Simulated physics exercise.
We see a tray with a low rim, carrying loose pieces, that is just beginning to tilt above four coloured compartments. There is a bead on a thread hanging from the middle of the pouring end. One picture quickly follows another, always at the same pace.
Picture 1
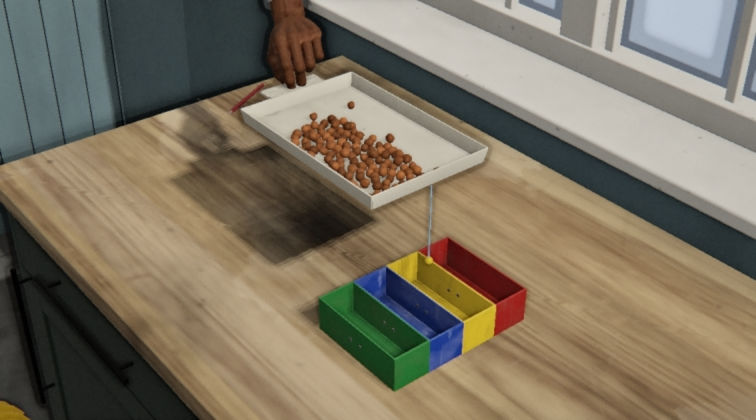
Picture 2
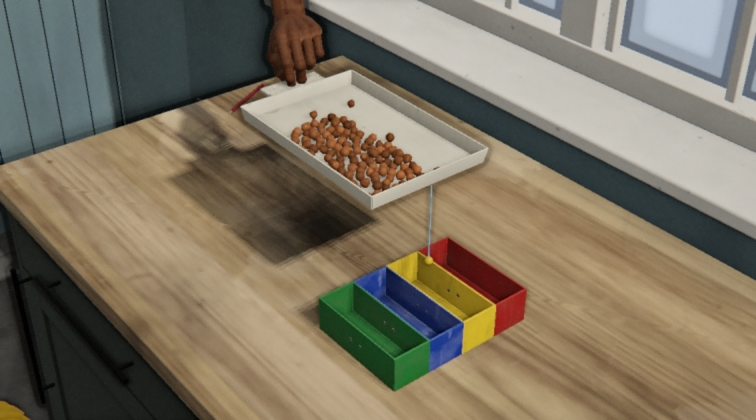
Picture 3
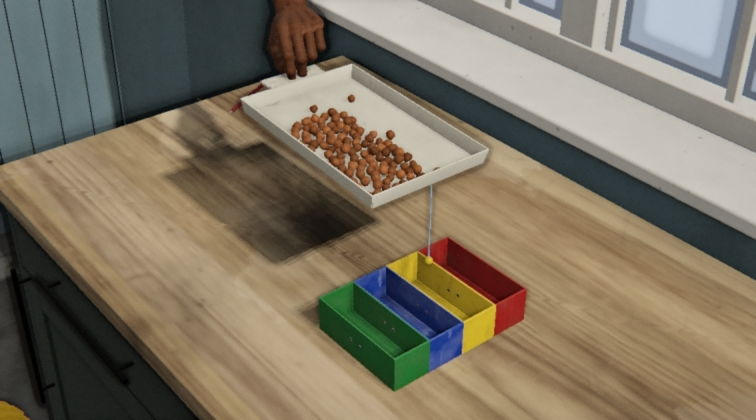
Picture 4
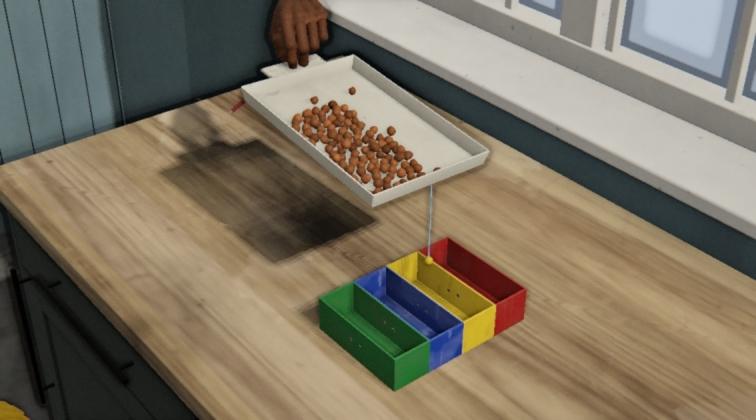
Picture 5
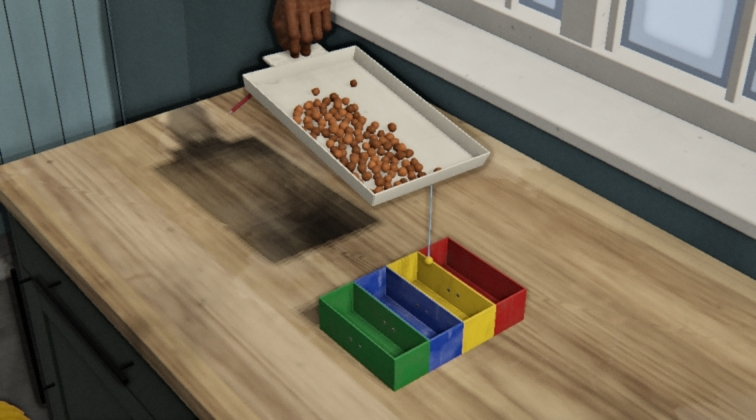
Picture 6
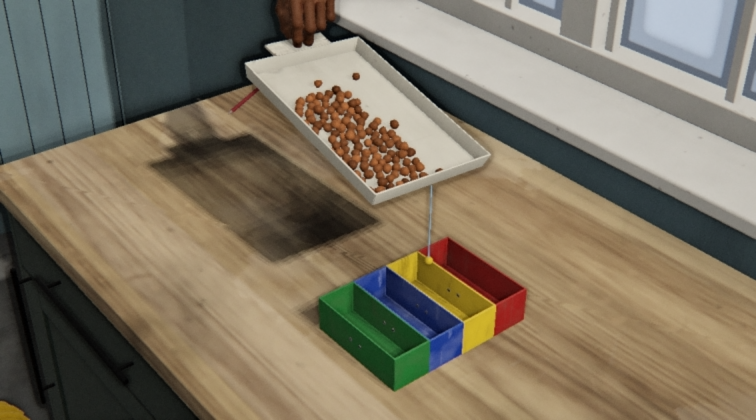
A hand held a pale tray of small round brown pieces above green, blue, yellow and red compartments, then slowly raised its end of the tray, tilting it slightly while the pieces barely shifted.
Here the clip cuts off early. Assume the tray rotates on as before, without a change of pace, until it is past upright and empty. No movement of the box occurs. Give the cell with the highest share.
Highest share: The red cell.
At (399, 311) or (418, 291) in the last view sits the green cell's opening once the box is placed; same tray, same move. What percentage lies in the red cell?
In order: 30 percent and 10 percent.
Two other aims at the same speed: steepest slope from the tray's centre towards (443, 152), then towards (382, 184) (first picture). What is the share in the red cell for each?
The first comes to 50 %, while the second comes to 0 %.
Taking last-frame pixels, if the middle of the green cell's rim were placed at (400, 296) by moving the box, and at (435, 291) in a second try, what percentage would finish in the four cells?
Near 80 and 90 percent respectively.
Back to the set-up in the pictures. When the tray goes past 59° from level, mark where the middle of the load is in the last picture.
Its middle sits at about pixel (430, 149).
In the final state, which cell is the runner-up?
It's yellow that ends up second.
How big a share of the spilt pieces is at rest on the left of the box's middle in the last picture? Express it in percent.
Share to the left: Near 0 per cent.
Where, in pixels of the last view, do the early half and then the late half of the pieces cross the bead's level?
The first part passes (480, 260); everything after passes (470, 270).
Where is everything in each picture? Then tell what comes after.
The first frame shows corners of the pouring end (372, 194) and (484, 148), level; middle of the load (352, 156), hazelnuts; bead on its thread (428, 261); green cell (412, 363); blue cell (446, 344); yellow cell (479, 326); red cell (510, 309).
The second frame shows corners of the pouring end (372, 194) and (484, 148), level; middle of the load (352, 155).
The third frame shows corners of the pouring end (373, 194) and (484, 149), tipped barely, lowest at the right corner; middle of the load (352, 152).
The fourth frame shows corners of the pouring end (374, 193) and (485, 150), tipped a little, lowest at the right corner; middle of the load (353, 148).
The fifth frame shows corners of the pouring end (375, 192) and (486, 152), tipped a little, lowest at the right corner; middle of the load (354, 143).
The sixth frame shows corners of the pouring end (376, 192) and (486, 153), tipped a little, lowest at the right corner; middle of the load (356, 139); green cell (412, 363); blue cell (446, 344); yellow cell (479, 326); red cell (510, 309).
Just after the last frame, tray tipped steeply; almost all on the tray; just a few falling or outside the box.
A moment on, tray tipped right over; almost all on the tray; about a tenth falling or outside the box.
Further on, tray tipped past a quarter turn; roughly a third in the red cell; roughly a quarter in the yellow cell; about a tenth in the blue cell; roughly a third falling or outside the box.
When it is over, tray tipped past a quarter turn; roughly a third in the red cell; roughly a quarter in the yellow cell; about a tenth in the blue cell; not one in the green cell; roughly a third outside the box.
